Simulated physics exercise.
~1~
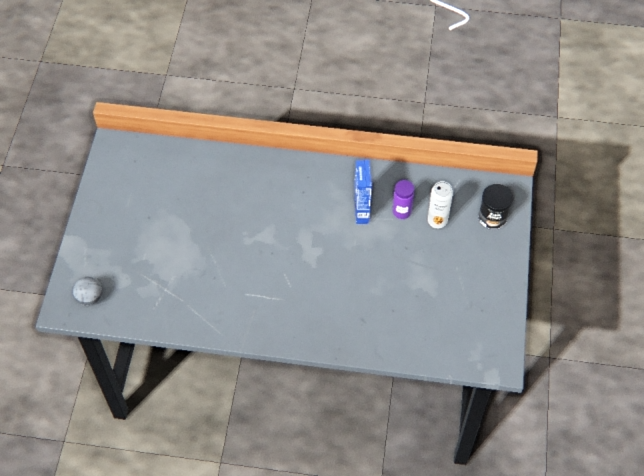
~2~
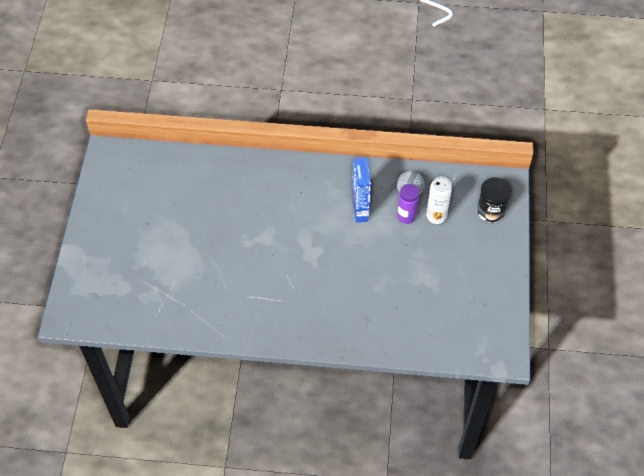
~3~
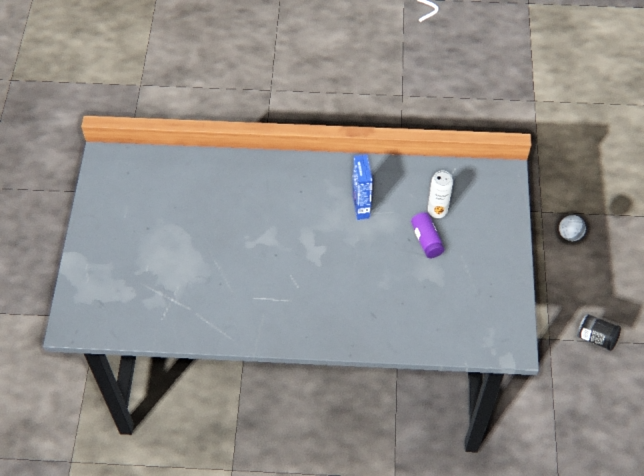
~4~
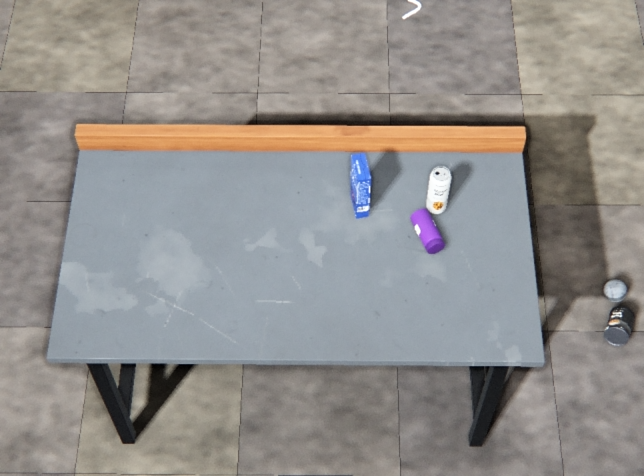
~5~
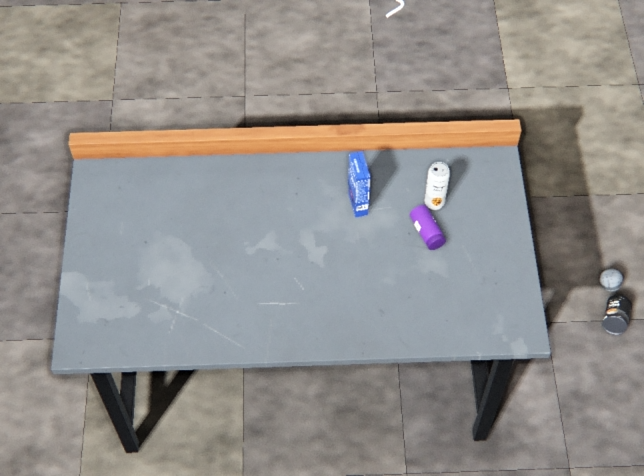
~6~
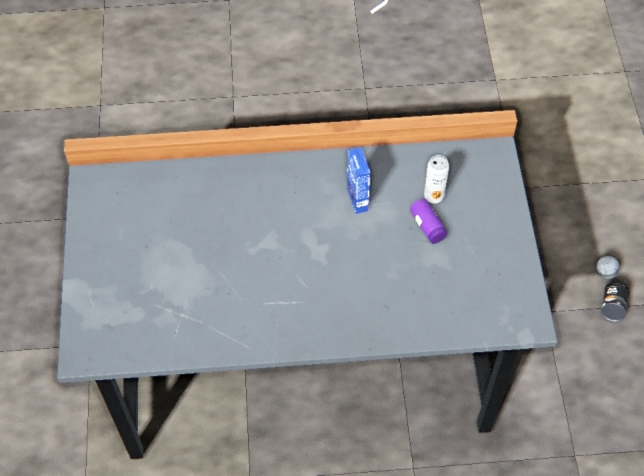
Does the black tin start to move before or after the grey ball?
The black tin starts to move after the grey ball. The ball has already rolled across the table while the tin is still standing in its place.
